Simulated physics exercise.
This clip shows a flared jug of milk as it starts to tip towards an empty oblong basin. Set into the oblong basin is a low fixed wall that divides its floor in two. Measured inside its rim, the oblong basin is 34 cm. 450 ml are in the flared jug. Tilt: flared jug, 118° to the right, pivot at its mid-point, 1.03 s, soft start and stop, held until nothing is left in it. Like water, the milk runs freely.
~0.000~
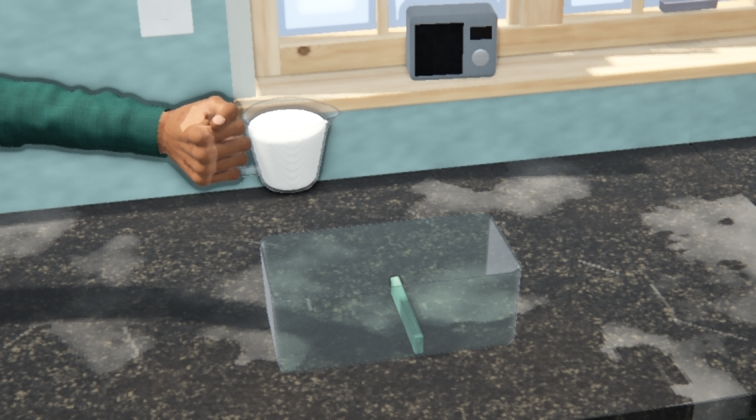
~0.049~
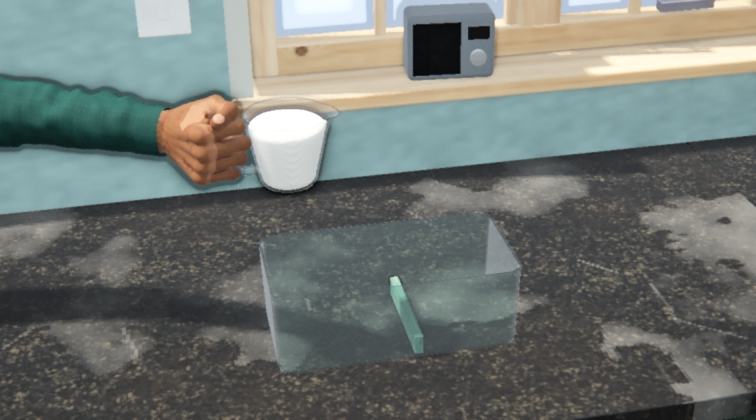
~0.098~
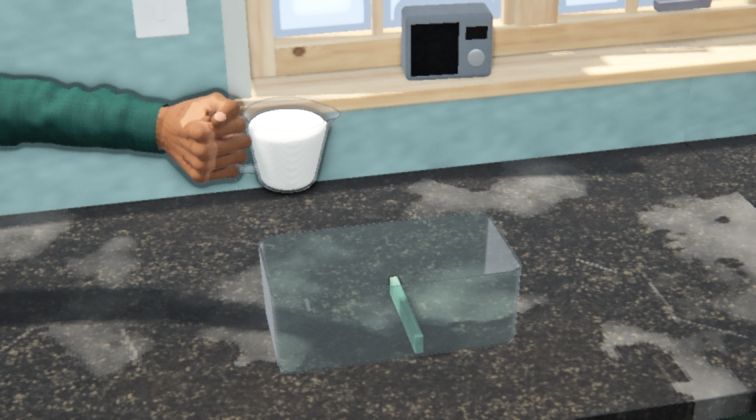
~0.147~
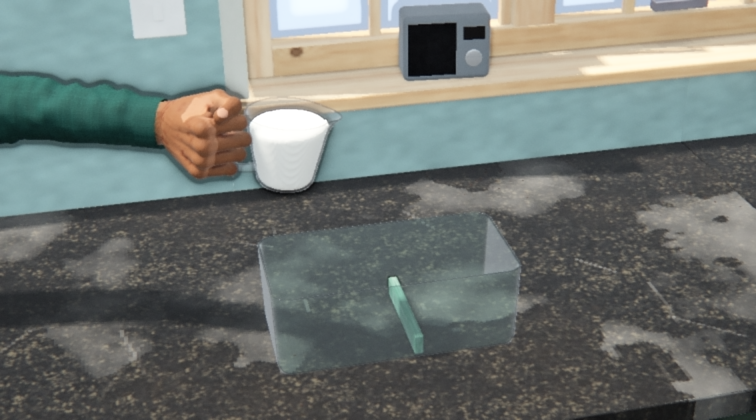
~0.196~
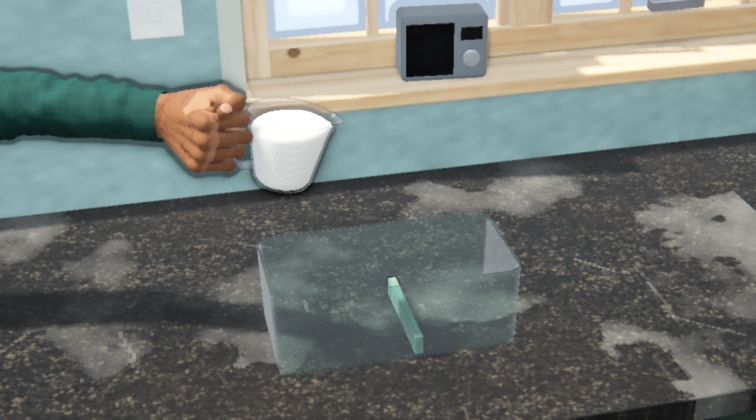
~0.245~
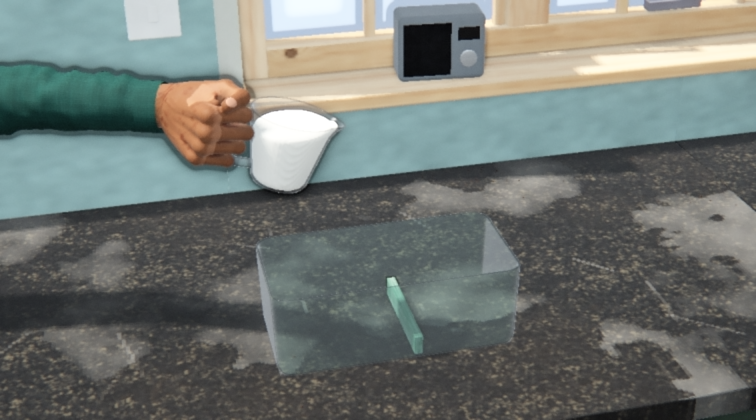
The clip shows a hand in a green sleeve beside a flared jug of milk above a speckled dark counter, with an empty clear oblong basin in front; the jug tilts slightly to the right, gradually at first.
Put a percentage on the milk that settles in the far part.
Roughly 23 per cent ends up there.
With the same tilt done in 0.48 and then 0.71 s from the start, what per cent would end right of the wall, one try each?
20 and 20 %.
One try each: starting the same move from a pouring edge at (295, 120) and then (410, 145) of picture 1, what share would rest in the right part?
Respectively about 15 and 85 percent.
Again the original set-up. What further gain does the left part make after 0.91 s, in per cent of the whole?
Some 3 per cent.
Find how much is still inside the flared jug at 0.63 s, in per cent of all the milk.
Roughly 52 percent.
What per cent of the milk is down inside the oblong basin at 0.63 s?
Some 14 per cent.
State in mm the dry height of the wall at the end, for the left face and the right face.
About 18 mm on the left, about 24 mm on the right.
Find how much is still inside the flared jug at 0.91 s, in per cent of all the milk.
Roughly 2 percent remains.
By 0.63 s the tilt is 79° and 52 per cent is still to pour, 10 is left of the wall and 5 right of it.
By 0.91 s the tilt is 114° and 2 per cent is still to pour, 70 is left of the wall and 18 right of it.
By 1.21 s the tilt is 118° and 0 per cent is still to pour, 73 is left of the wall and 23 right of it.
By 1.53 s the tilt is 118° and 0 per cent is still to pour, 73 is left of the wall and 23 right of it.
At rest 73 per cent lies left of the wall, 23 right of it and 4 outside.
